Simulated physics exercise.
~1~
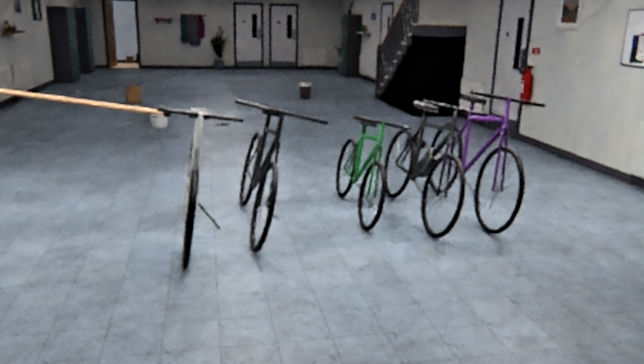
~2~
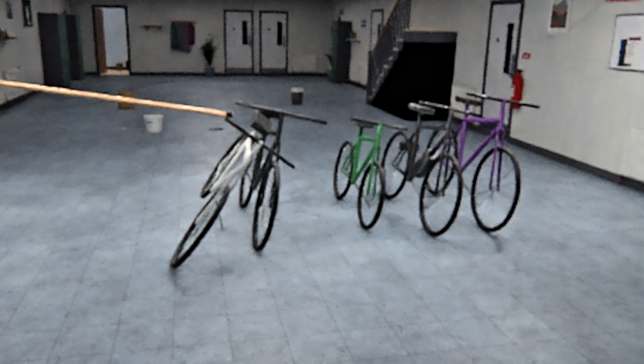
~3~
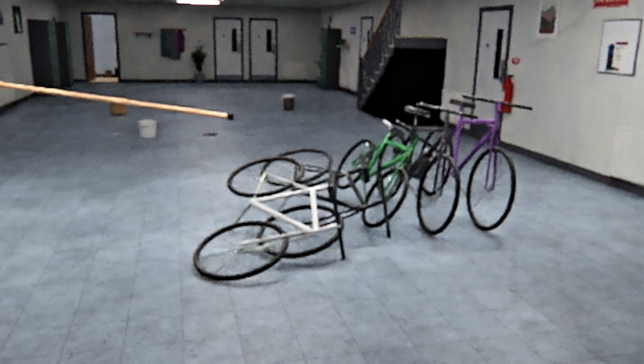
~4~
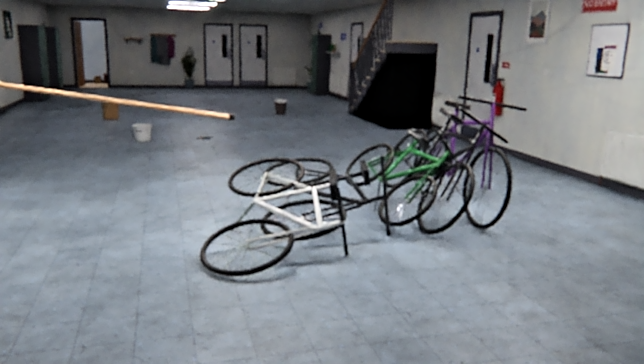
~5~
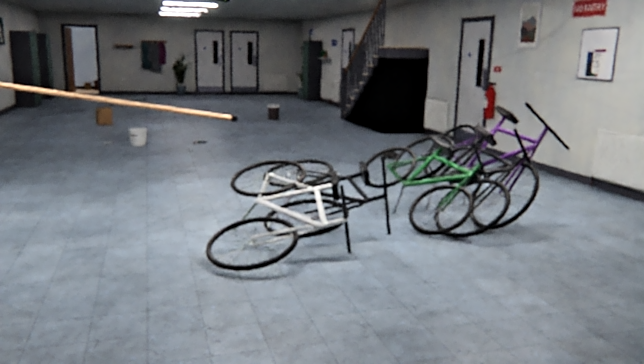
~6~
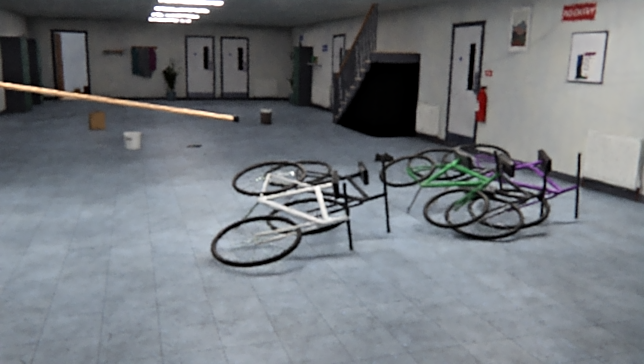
Five bicycles in a row toppling rightward one after another as a pole tips the nearest, until all lie on the floor.
